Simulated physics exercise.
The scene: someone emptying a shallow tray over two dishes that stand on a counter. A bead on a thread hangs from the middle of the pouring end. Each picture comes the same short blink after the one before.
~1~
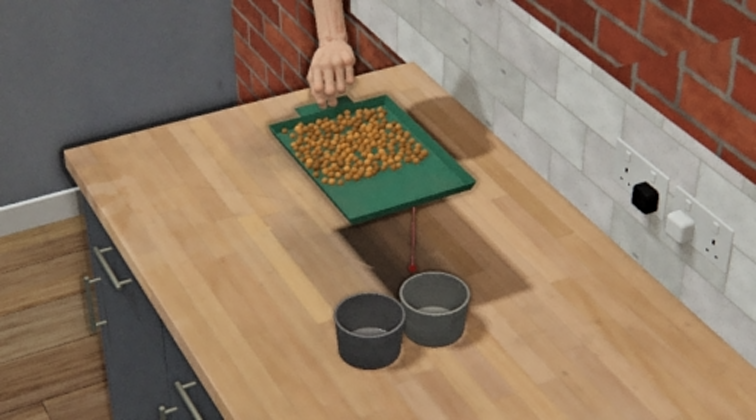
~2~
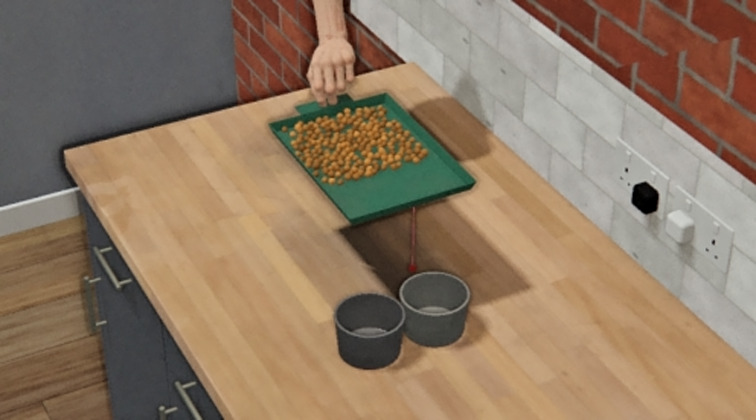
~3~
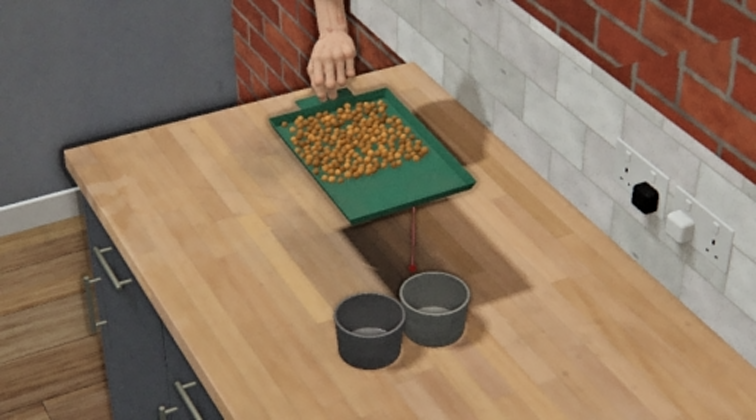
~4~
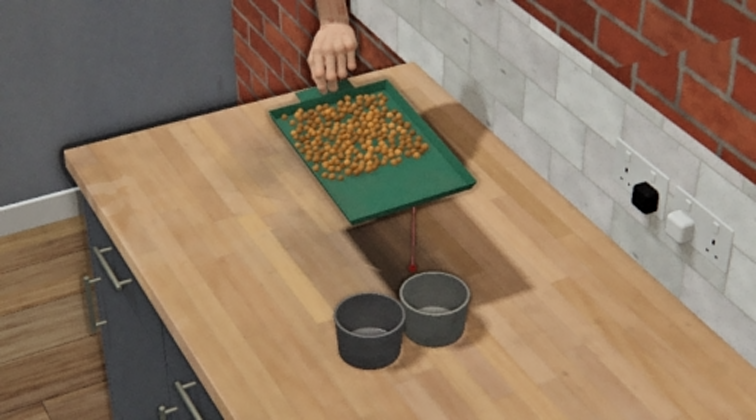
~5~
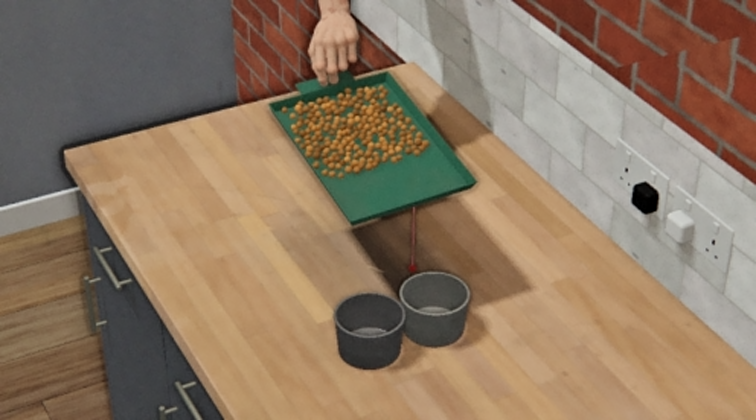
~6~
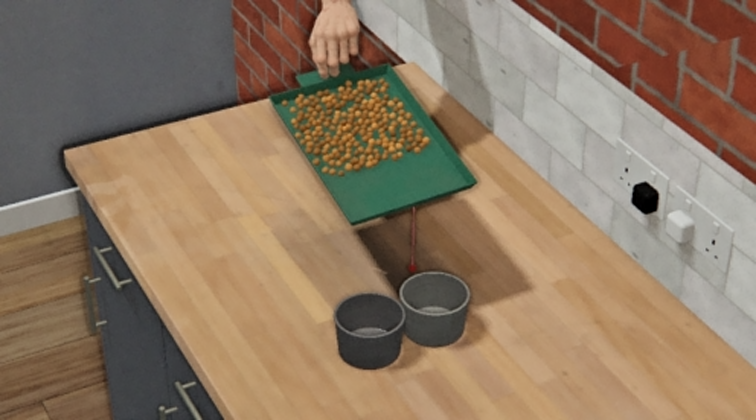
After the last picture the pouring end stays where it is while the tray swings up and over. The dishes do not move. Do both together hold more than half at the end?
The two hold over half of the load.
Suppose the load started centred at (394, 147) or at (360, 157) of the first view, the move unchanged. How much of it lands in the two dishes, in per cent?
About 80 and 90 per cent.
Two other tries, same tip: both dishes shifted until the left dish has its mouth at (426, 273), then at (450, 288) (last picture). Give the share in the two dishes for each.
Roughly 10 per cent, and 30 per cent.
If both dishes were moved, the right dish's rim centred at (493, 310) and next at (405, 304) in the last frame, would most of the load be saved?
First below a half, then over half.
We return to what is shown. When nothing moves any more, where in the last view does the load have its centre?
Roughly at (414, 331).
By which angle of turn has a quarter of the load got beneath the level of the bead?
Around 85° of tilt.
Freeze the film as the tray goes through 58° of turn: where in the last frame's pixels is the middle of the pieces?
Around (397, 195).
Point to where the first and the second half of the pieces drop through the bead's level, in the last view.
At about (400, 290), then at (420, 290).
Shortly afterwards, tray tipped steeply; the bulk on the tray; a little in the left dish; only a few in the right dish; only a few outside both; only a few in the air.
Next, tray tipped right over; a little on the tray; near a third in the left dish; near a third in the right dish; a little outside both; near a quarter in the air.
Some moments later, tray tipped past a quarter turn; near half in the left dish; near half in the right dish; a little outside both.
In the end, tray tipped past a quarter turn; near half in the left dish; near half in the right dish; a little outside both.
